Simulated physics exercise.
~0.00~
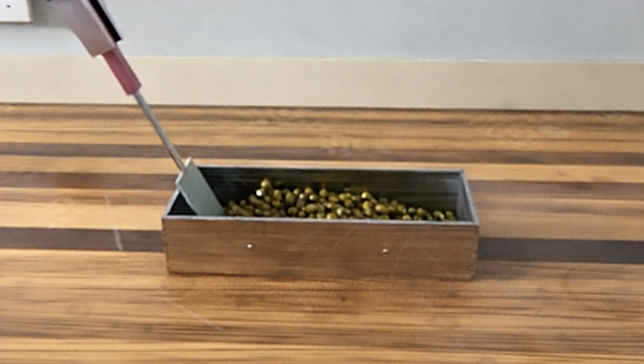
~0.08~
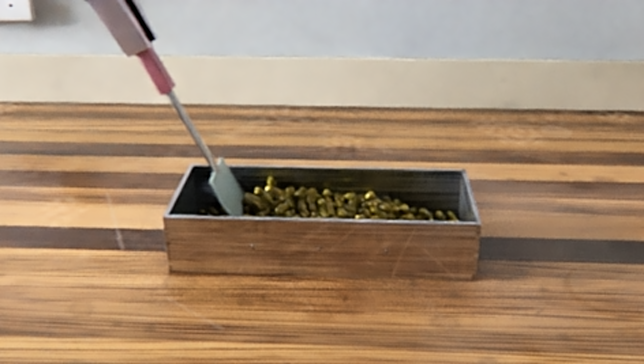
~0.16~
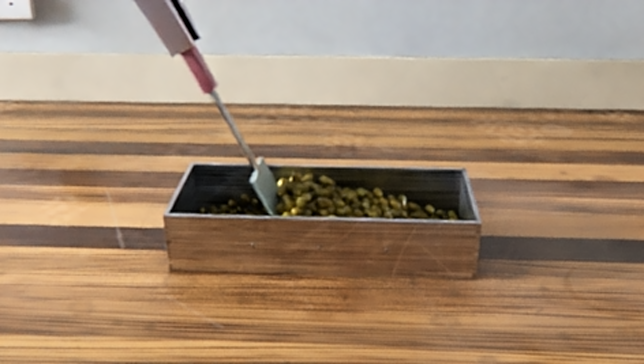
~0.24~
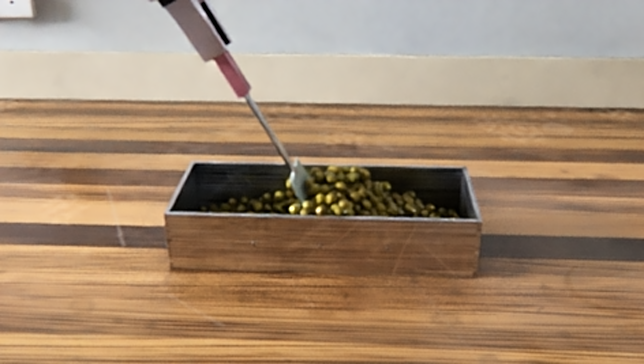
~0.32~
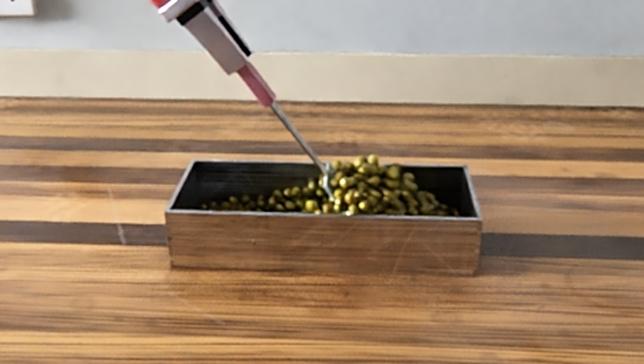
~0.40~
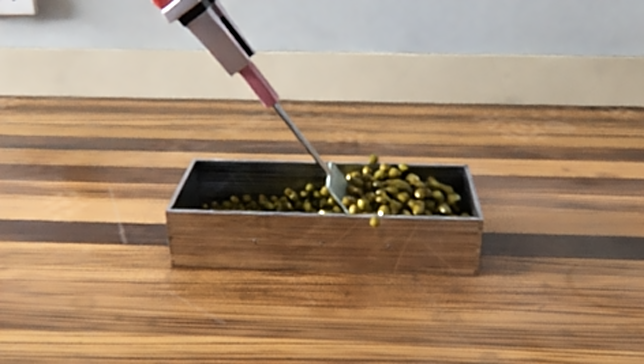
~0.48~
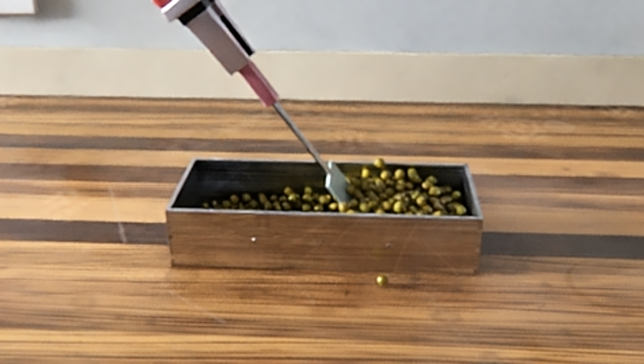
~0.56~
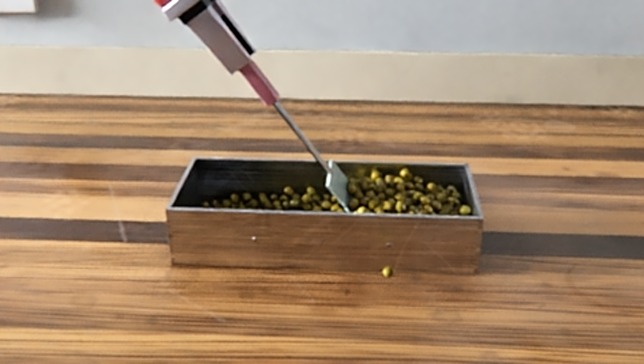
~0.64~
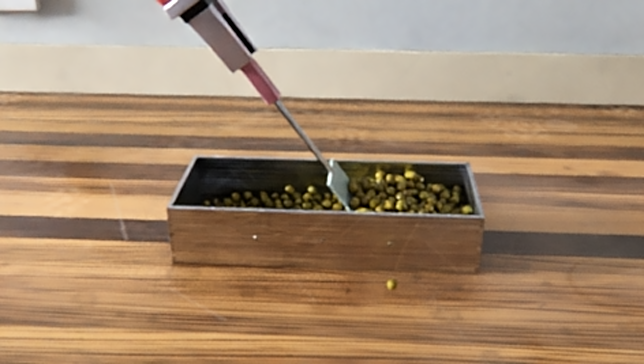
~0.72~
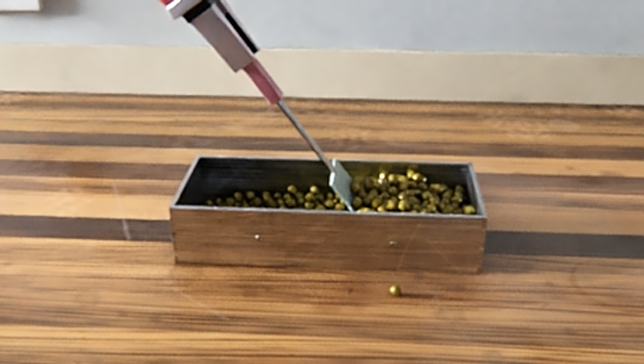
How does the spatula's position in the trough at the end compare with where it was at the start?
It starts at the left end of the trough and finishes further right, near the middle, with most of the beads heaped on its right side.
